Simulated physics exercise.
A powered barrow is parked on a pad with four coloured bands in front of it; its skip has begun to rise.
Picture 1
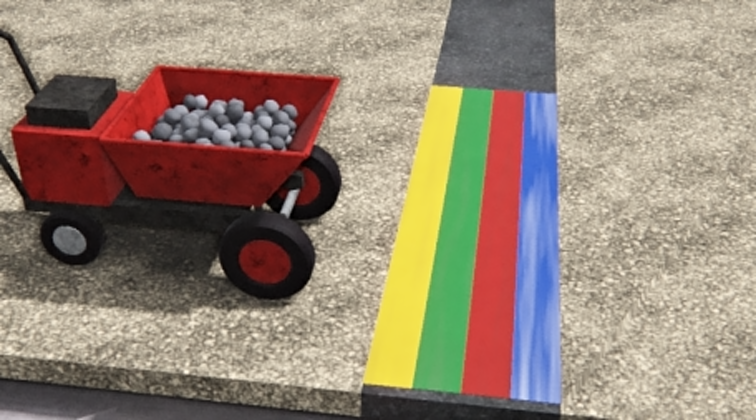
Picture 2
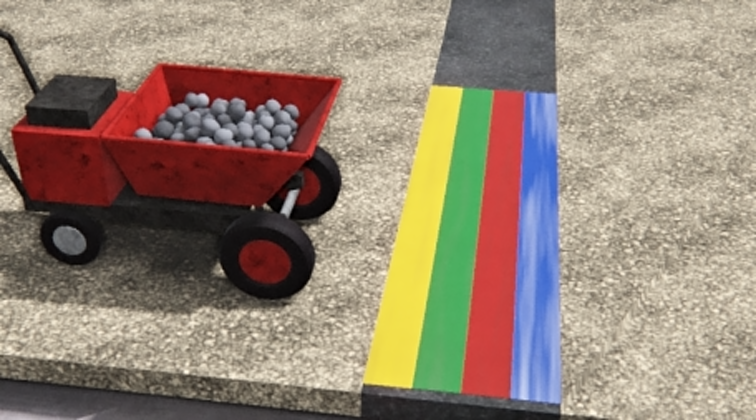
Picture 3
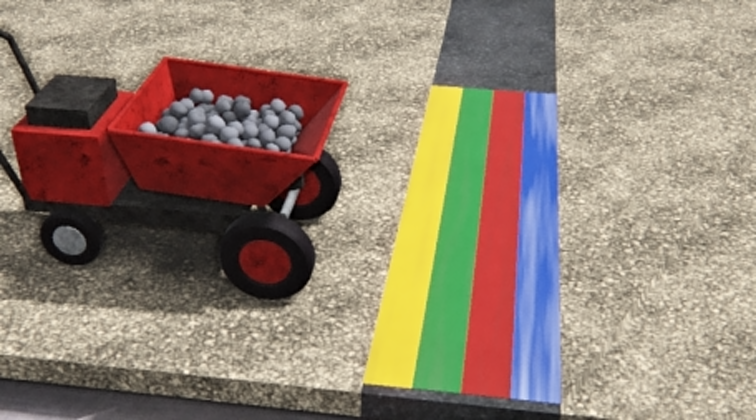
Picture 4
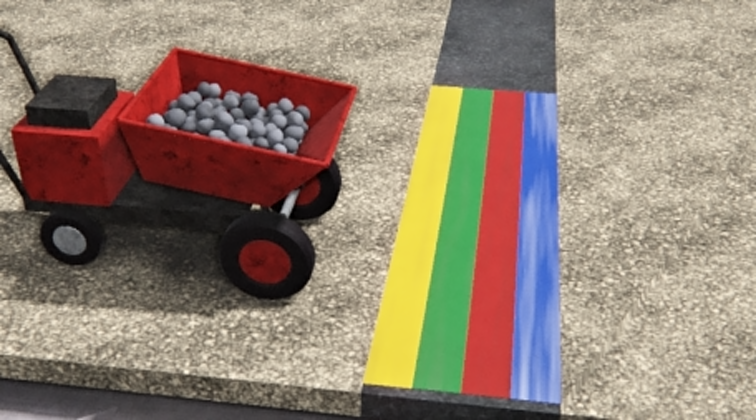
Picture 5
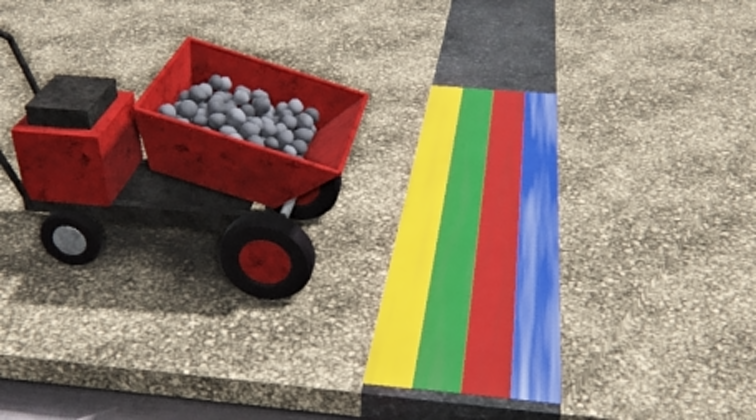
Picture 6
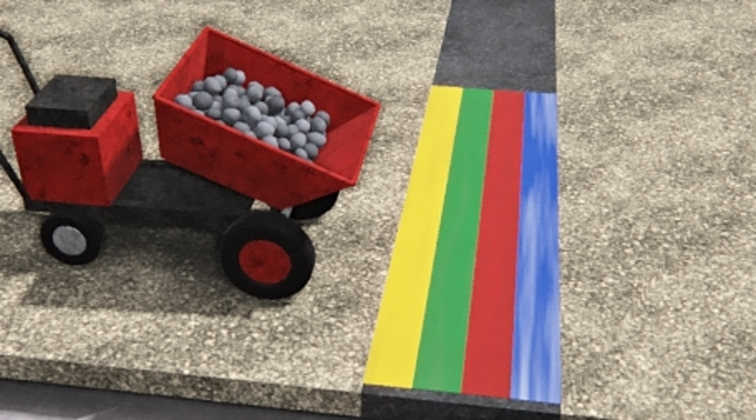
In this clip, a red powered barrow loaded with round grey cobbles stands left of yellow, green, red and blue bands, and its skip gradually tilts toward the right, the back rising while the cobbles stay inside.
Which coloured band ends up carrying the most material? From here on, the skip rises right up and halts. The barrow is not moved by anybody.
The green band.
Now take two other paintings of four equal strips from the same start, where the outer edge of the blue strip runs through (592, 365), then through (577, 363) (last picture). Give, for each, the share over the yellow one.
Shares: About 20 per cent; about 20 per cent.
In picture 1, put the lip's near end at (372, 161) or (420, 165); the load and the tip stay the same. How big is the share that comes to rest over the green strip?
First try: Some 10 %; second try: 0 %.
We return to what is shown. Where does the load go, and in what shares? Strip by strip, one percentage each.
Estimated shares: Yellow strip 15 %, green strip 35 %, red strip 15 %, blue strip 10 %.
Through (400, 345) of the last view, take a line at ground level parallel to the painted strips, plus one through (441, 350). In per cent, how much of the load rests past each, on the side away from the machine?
70 % and 40 %.
Soon after the last picture, skip tipped steeply; all in the skip.
A little later, skip tipped right over; about two thirds in the skip; a small part over the yellow strip; about a quarter over the green strip; a stray few over the red strip.
Later still, skip tipped right over; about a quarter in the skip; a small part over the yellow strip; about a third over the green strip; a small part over the red strip; a small part over the blue strip; a stray few off the paint.
At rest, skip tipped right over; about a quarter in the skip; a small part over the yellow strip; about a third over the green strip; a small part over the red strip; a small part over the blue strip; a stray few off the paint.
